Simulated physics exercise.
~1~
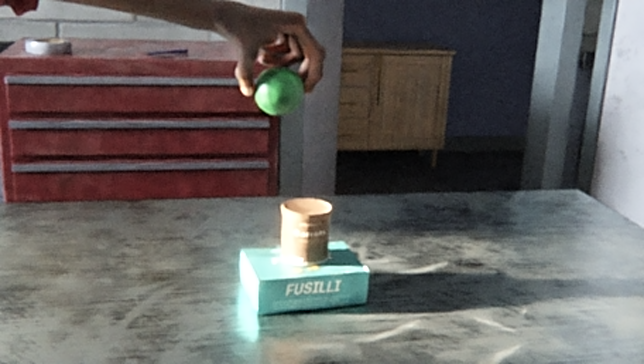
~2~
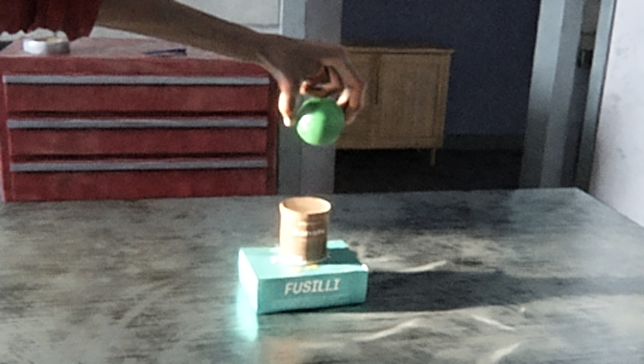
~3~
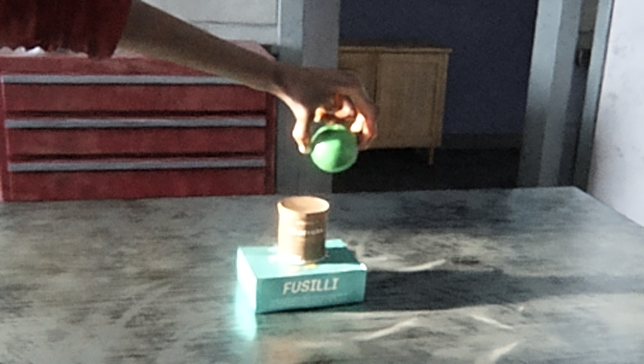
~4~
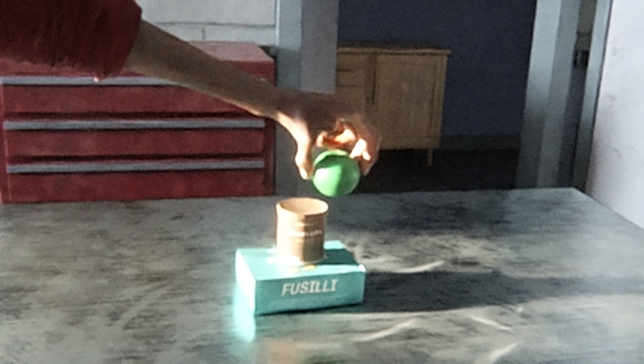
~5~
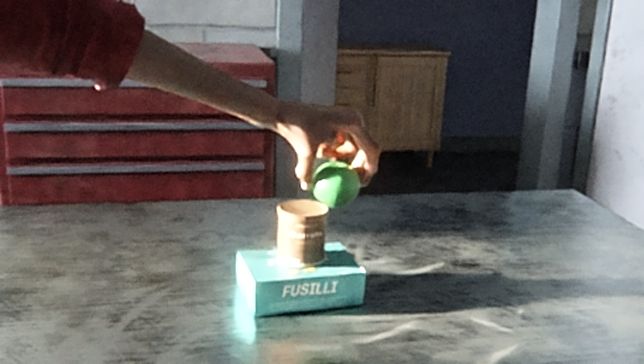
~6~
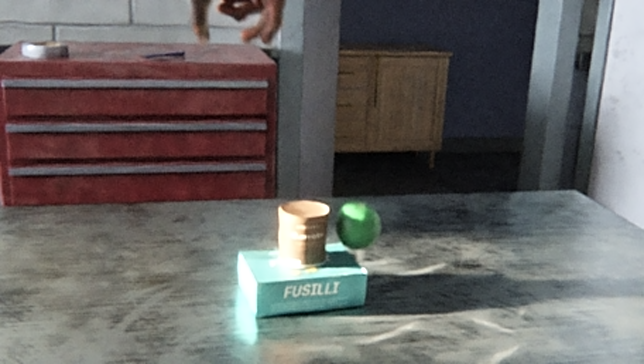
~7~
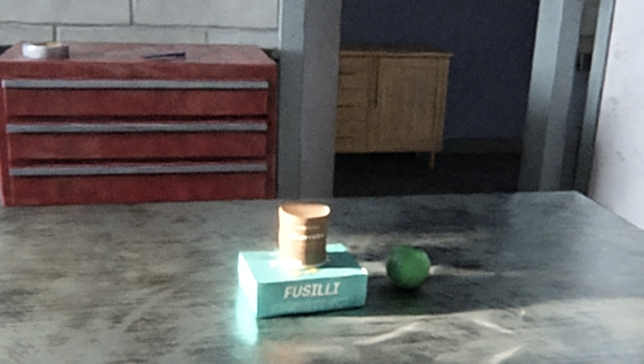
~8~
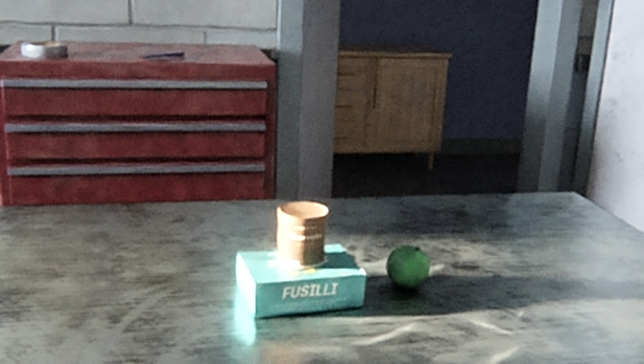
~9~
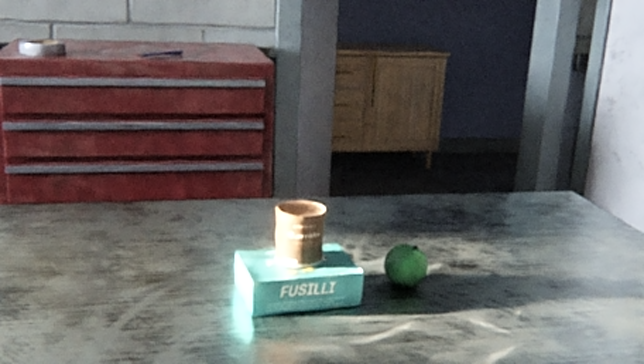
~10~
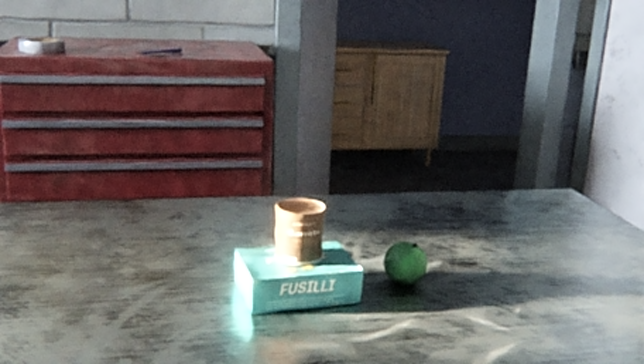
On a worn grey tabletop in a room with a red drawer chest and a wooden cabinet behind, a small brown tin stands on a turquoise packet labelled FUSILLI. A hand reaches in from the left, holding a green apple above the tin. It moves the apple to the right and lowers it toward the tin's right-hand edge. The hand lets go and draws back, and the apple drops down past the right side of the tin. It comes to rest on the table to the right of the packet, while the tin and packet stay stacked.
